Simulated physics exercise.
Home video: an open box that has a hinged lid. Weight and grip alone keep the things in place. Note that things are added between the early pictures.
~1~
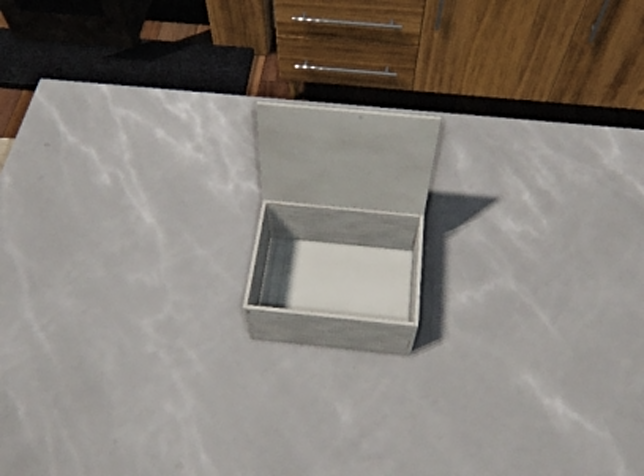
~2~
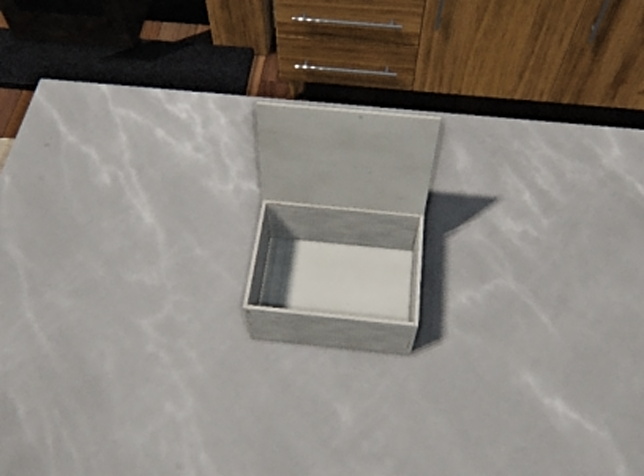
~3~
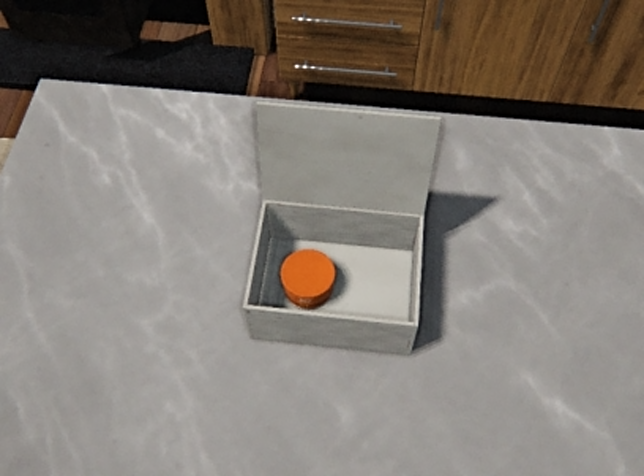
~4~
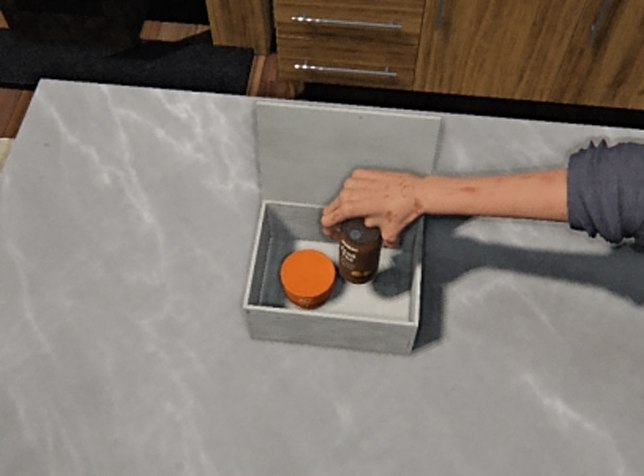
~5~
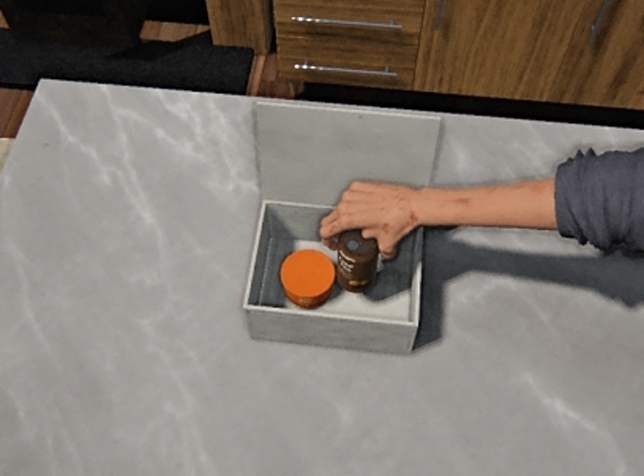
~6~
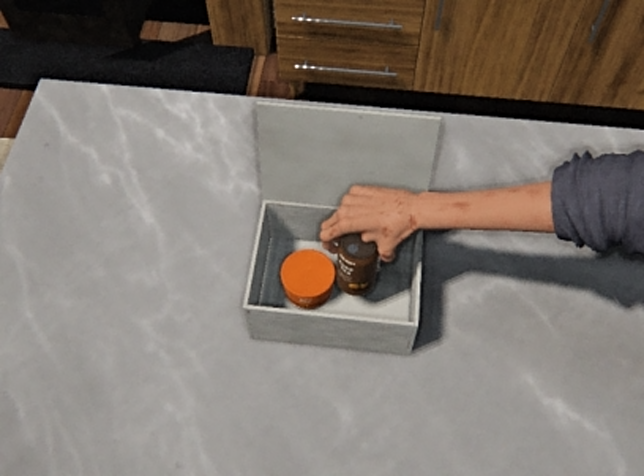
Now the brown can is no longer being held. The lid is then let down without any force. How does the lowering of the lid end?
The lid is stopped partway open.
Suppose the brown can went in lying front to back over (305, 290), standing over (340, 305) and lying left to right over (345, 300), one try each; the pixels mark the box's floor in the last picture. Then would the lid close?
Case one lid open, case two lid shut, case three lid shut.
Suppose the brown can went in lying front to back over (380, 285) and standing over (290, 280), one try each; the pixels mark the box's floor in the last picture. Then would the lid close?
Shut, then open.
Then, 1.30 s on from there, lid 81° above the rim; brown can shifted about its own width near (356, 280).
Then, 1.70 s on from there, lid 41° above the rim; brown can shifted about its own width near (356, 280).
In the end, lid 10° above the rim; moved from the start, brown can; orange tub unmoved. At the end, from the last picture's camera, brown can near (356, 280).
